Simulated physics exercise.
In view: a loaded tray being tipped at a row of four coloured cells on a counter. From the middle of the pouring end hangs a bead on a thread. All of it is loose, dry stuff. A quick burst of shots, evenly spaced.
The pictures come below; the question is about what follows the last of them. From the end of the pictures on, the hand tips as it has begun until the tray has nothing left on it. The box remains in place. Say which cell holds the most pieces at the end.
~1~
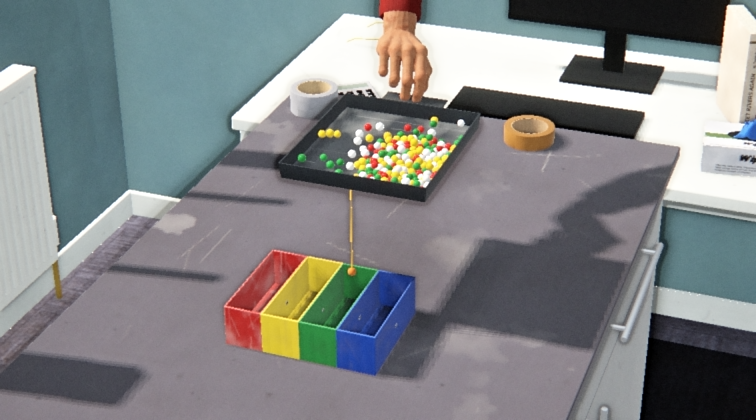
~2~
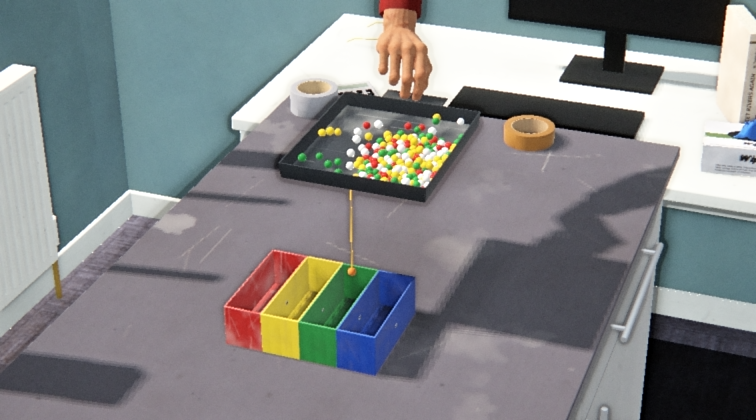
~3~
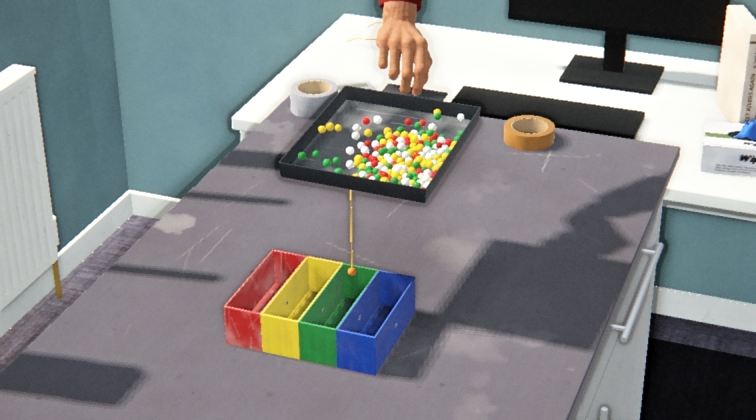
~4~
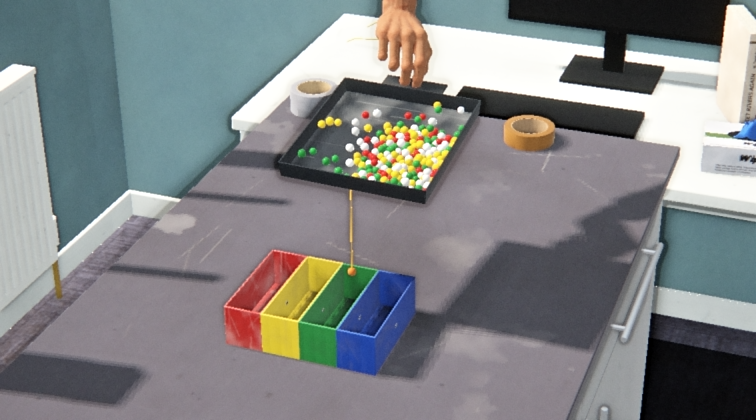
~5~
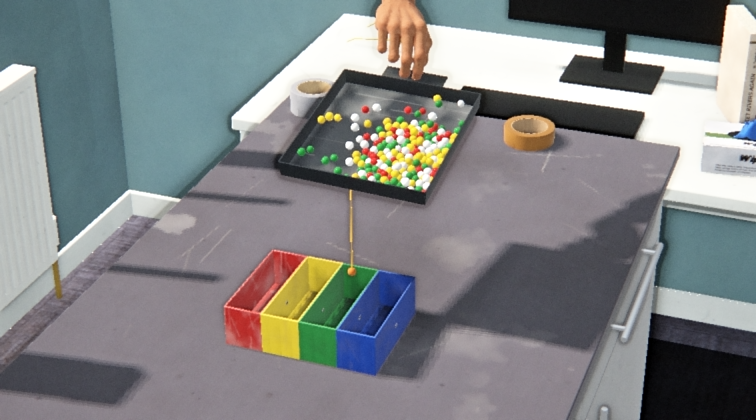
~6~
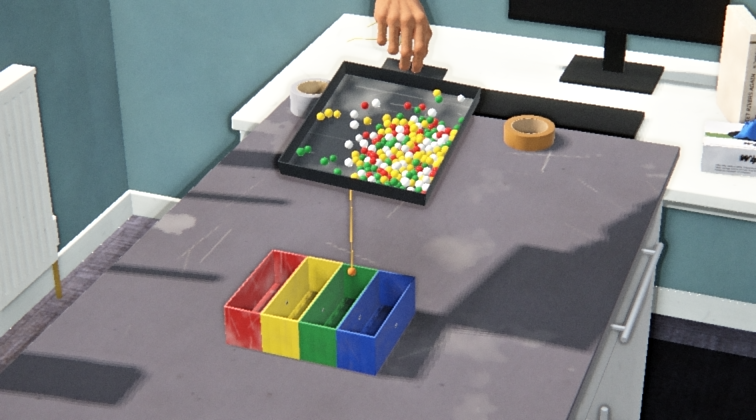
At the end the blue cell holds the most.
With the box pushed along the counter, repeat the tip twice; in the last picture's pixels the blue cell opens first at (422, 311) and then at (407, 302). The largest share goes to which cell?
Placing A: The blue one / placing B: That blue cell.
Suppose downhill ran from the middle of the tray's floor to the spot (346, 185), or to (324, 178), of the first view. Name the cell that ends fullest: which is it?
Try 1 - the yellow one; try 2 - red.
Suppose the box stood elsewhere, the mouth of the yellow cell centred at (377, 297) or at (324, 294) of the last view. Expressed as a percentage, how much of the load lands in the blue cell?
First position: Some 10 %; second position: Some 50 %.
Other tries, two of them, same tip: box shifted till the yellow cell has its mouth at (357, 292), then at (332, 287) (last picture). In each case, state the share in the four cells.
Roughly 90 per cent the first time and 80 per cent the second.
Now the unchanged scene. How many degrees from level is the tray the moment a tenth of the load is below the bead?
Around 80° of tilt.
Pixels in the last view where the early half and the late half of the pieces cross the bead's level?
(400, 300) first, (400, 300) later.
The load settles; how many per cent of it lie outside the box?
It comes to 60 per cent or so.
Shortly afterwards, tray tipped steeply; all but a few on the tray; only a few in the blue cell; a little falling or outside the box.
Next, tray tipped right over; near a quarter on the tray; near a quarter in the blue cell; only a few in the green cell; only a few in the red cell; near half falling or outside the box.
Some moments later, tray tipped past a quarter turn; near a quarter in the blue cell; a little in the green cell; only a few in the yellow cell; near two thirds falling or outside the box.
In the end, tray tipped past a quarter turn; near a quarter in the blue cell; a little in the green cell; only a few in the yellow cell; none at all in the red cell; near two thirds outside the box.
